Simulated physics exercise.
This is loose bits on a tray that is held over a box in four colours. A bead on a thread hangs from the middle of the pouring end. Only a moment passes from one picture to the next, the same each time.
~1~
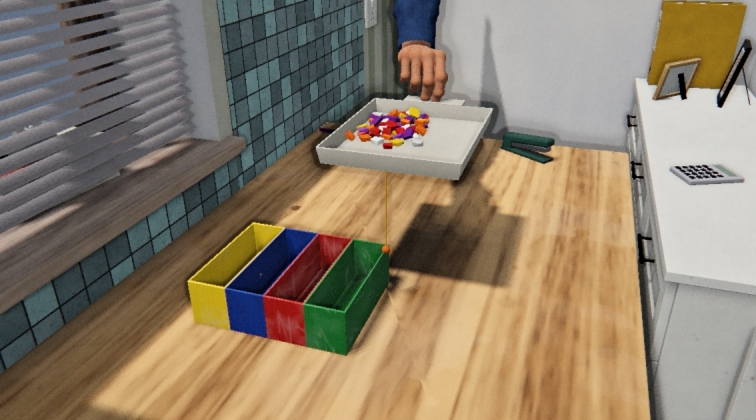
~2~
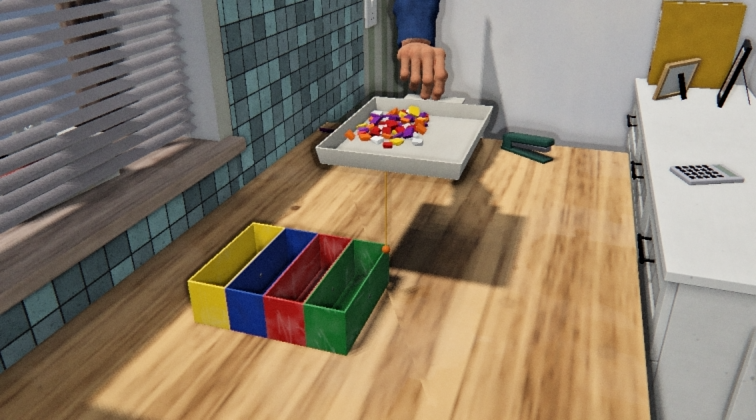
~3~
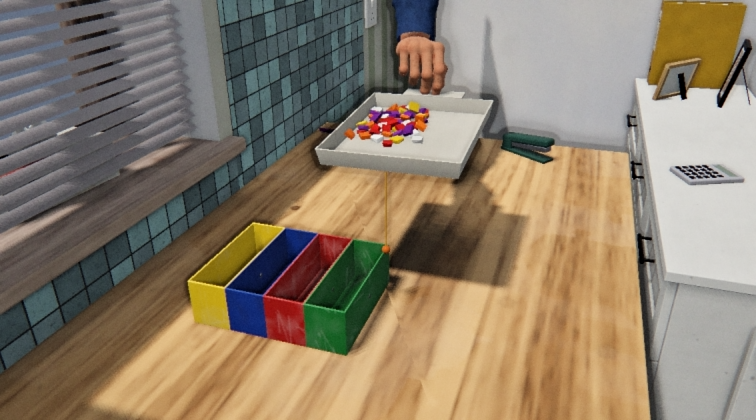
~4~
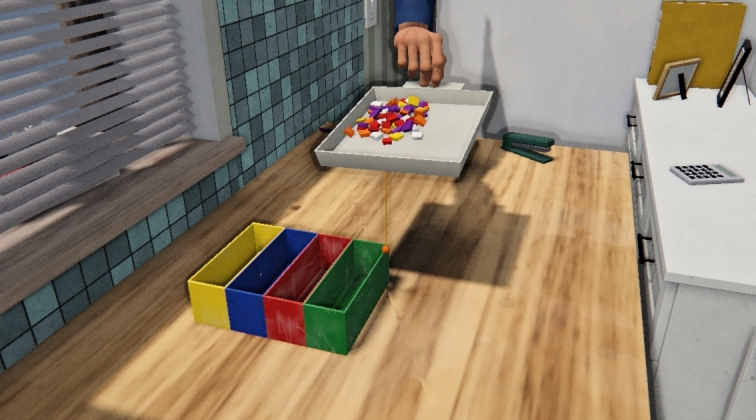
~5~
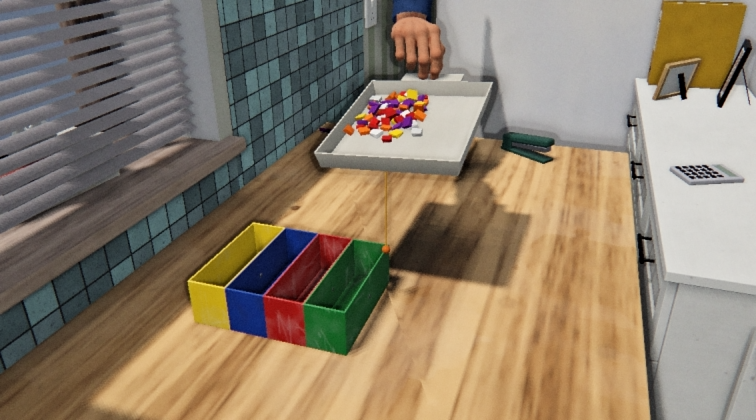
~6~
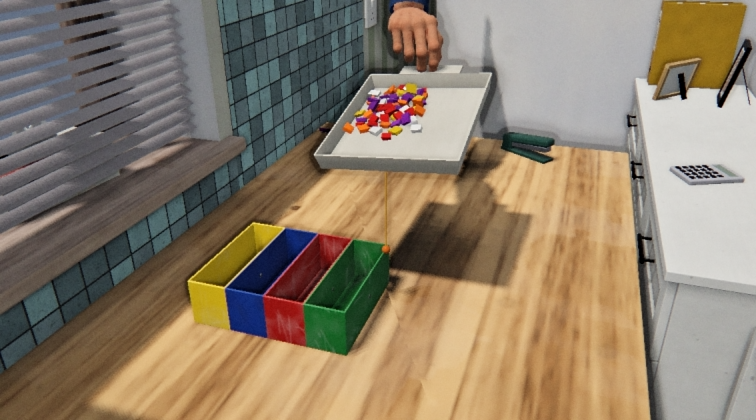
A hand held a white tray of small colourful pieces above a wooden counter and slowly raised its far end, while the box with yellow, blue, red and green sections stayed still.
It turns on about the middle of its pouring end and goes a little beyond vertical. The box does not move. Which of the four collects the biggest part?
It favours the red compartment.
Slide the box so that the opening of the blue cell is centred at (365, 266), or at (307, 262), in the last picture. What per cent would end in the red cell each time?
First some 0, then 40 per cent.
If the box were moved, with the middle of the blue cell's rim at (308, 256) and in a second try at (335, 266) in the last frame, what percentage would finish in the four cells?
In turn 100 and 100 in a hundred.
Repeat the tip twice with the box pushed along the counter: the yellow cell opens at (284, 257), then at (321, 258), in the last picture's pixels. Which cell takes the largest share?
In turn: The blue cell; the yellow cell.
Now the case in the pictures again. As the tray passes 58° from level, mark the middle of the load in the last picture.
Close to (349, 150).
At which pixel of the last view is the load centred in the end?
Near (321, 299).
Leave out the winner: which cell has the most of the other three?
Second comes the green one.
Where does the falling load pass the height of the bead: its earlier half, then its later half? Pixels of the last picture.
The first part at (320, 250); the rest at (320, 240).
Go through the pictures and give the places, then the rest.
The first frame shows corners of the pouring end (320, 146) and (459, 162), level; middle of the load (391, 126), mosaic tiles; bead on its thread (386, 249); yellow cell (209, 301); blue cell (246, 309); red cell (285, 317); green cell (325, 326).
The second frame shows corners of the pouring end (320, 147) and (458, 162), level; middle of the load (391, 125).
The third frame shows corners of the pouring end (320, 148) and (458, 161), tipped barely, lowest at the left corner; middle of the load (391, 122).
The fourth frame shows corners of the pouring end (319, 150) and (457, 160), tipped a little, lowest at the left corner; middle of the load (391, 117).
The fifth frame shows corners of the pouring end (318, 152) and (457, 159), tipped a little, lowest at the left corner; middle of the load (390, 112).
The sixth frame shows corners of the pouring end (318, 153) and (456, 158), tipped a little, lowest at the left corner; middle of the load (389, 108); yellow cell (209, 301); blue cell (246, 309); red cell (285, 317); green cell (325, 326).
Just after the last frame, tray tipped steeply; almost all on the tray; just a few in the red cell.
A moment on, tray tipped right over; roughly two thirds on the tray; about a tenth in the red cell; about a tenth in the green cell; just a few in the blue cell; about a tenth falling or outside the box.
Further on, tray tipped past a quarter turn; roughly two thirds in the red cell; roughly a third in the green cell; just a few in the blue cell; just a few in the yellow cell.
When it is over, tray tipped past a quarter turn; roughly two thirds in the red cell; roughly a third in the green cell; just a few in the blue cell; just a few in the yellow cell.
